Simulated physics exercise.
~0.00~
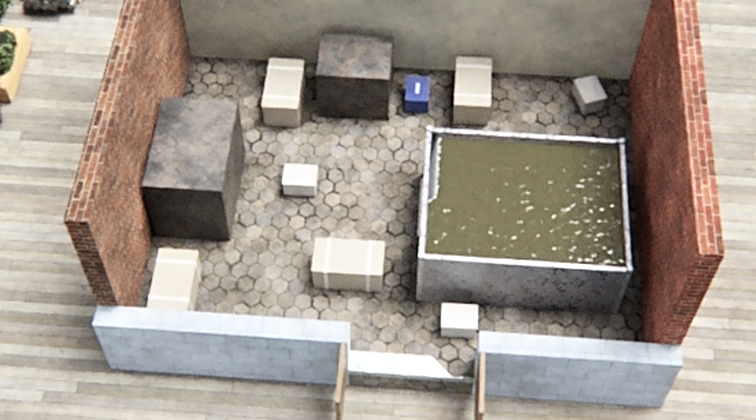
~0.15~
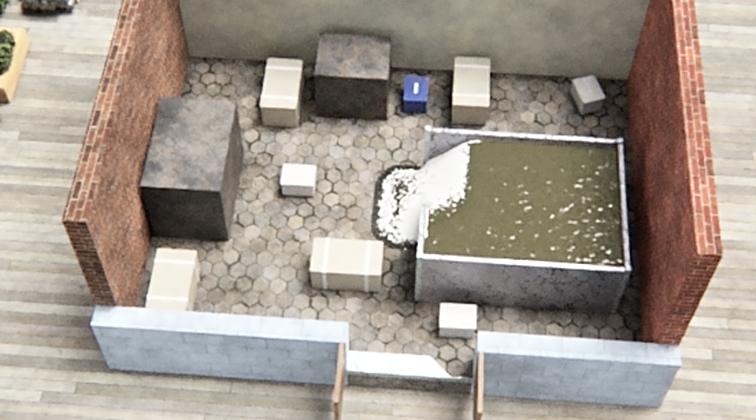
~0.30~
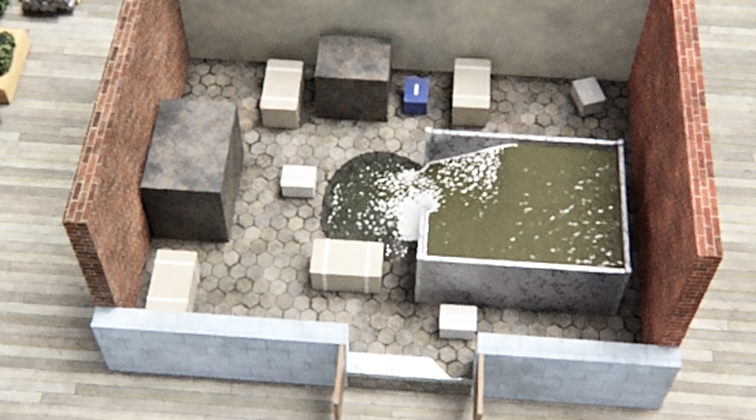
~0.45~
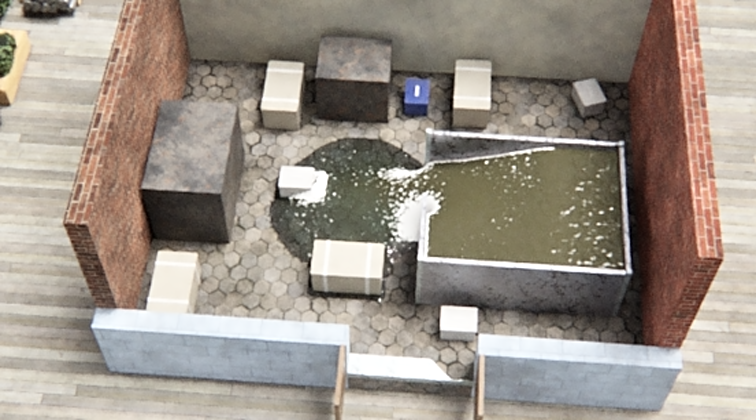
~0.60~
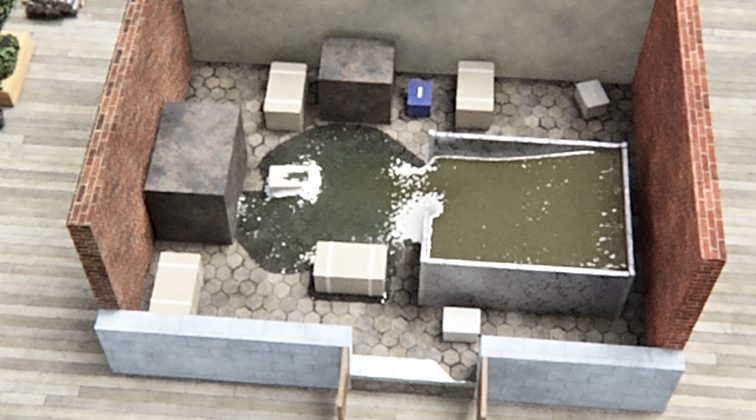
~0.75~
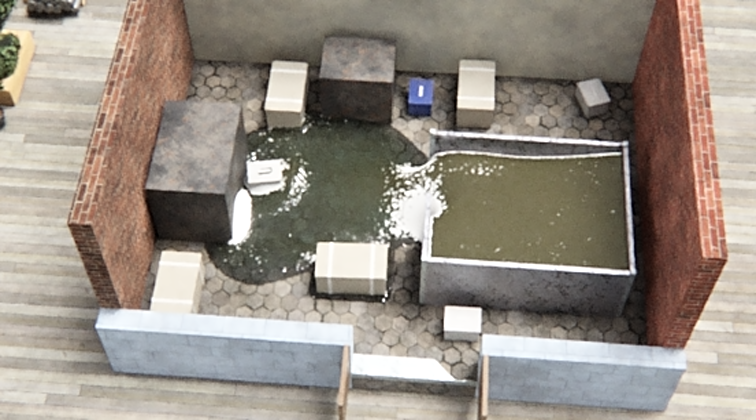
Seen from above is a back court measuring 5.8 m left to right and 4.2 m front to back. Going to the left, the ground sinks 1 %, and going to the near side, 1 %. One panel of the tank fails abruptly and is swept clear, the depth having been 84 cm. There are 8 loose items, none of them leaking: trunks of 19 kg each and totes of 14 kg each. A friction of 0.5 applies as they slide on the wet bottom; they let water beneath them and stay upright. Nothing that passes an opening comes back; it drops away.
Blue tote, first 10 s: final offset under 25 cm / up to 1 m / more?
Under 25 cm.
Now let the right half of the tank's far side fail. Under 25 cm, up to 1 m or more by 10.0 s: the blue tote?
Outcome for the blue tote: Long-distance displacement.
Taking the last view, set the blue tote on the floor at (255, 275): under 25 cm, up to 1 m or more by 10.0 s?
By that time it is swept a long way.
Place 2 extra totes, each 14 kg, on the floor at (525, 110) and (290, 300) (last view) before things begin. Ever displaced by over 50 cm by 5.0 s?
Respectively: Inside the limit and outside the limit.
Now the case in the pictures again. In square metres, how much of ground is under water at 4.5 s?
21 m2.
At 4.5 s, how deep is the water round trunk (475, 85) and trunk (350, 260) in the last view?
2 and 6 cm.
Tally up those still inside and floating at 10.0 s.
It comes to 7 of them.
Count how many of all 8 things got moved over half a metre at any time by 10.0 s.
The number is 7.
After 2.0 s the blue tote is near (421, 91), 0.0 m from its start, aground; 0 of 8 are out; 2 afloat.
After 4.5 s the blue tote is near (421, 91), 0.0 m from its start, aground; 0 of 8 are out; 3 afloat.
After 7.0 s the blue tote is near (421, 91), 0.0 m from its start, aground; 0 of 8 are out; 6 afloat.
After 10.0 s the blue tote is near (421, 91), 0.0 m from its start, aground; 0 of 8 are out; 7 afloat.
